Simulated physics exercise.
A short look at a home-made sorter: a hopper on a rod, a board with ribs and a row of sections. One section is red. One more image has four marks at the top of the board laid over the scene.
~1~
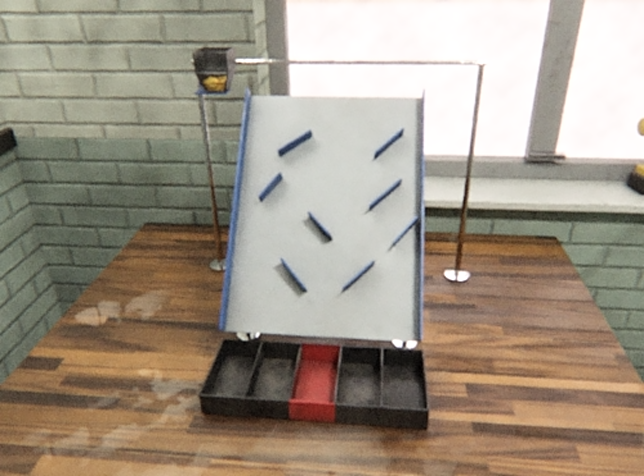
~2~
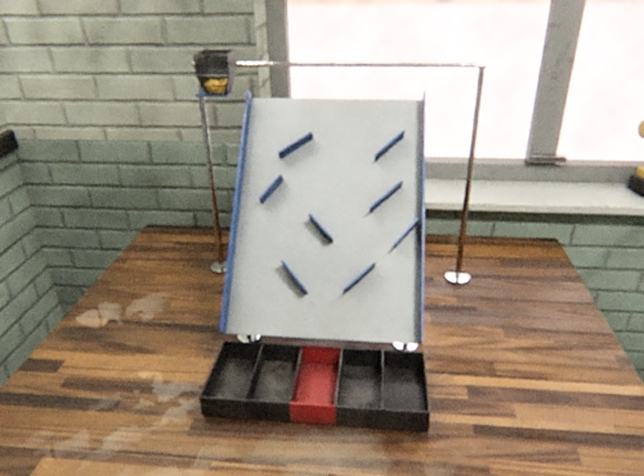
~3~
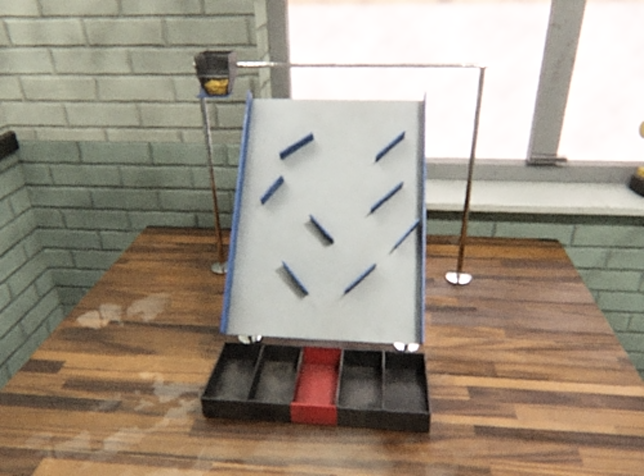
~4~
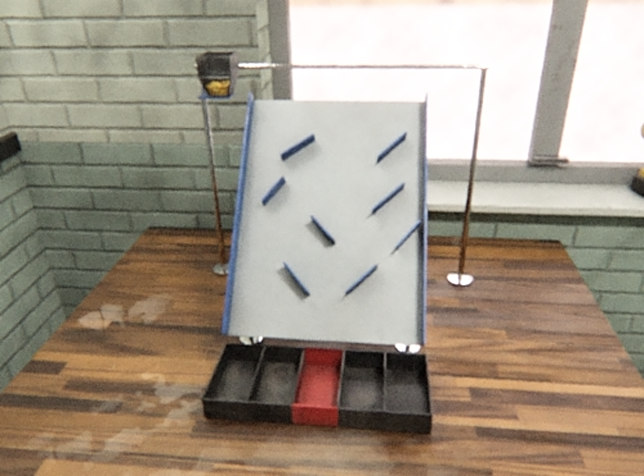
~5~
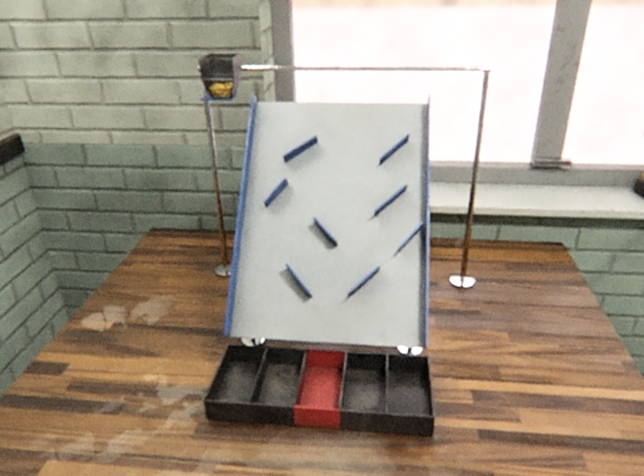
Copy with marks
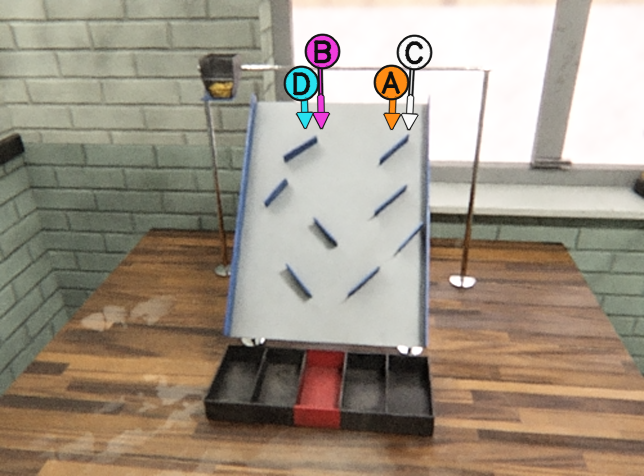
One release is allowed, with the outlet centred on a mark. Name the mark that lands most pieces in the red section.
Take A.
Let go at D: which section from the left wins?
It is the first one.
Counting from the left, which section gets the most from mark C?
The third.
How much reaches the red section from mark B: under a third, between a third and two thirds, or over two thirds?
It is between a third and two thirds.
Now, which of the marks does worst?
That would be D.
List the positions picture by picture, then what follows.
The first picture shows hopper at (217, 83), puffed corn balls, door shut.
The second picture shows ribs (278, 153) to (312, 132), (375, 155) to (404, 130), (259, 199) to (281, 174).
The third picture shows ribs (371, 209) to (403, 181), (310, 214) to (333, 239), (396, 245) to (419, 219).
The fourth picture shows ribs (283, 262) to (308, 292), (346, 292) to (377, 265).
The fifth picture shows red section at (317, 416), number 3 of 5 from the left.
On the marked copy, mark A meets the board at (391, 123); mark B meets the board at (321, 122); mark C meets the board at (409, 123); mark D meets the board at (305, 122).
With A, most in the red section, about a quarter in other sections.
With B, about half in the red section, about half in other sections, a stray few held on the board.
With C, about a third in the red section, about half in other sections, a small part held on the board.
With D, a small part in the red section, about two thirds in other sections, about a quarter held on the board.
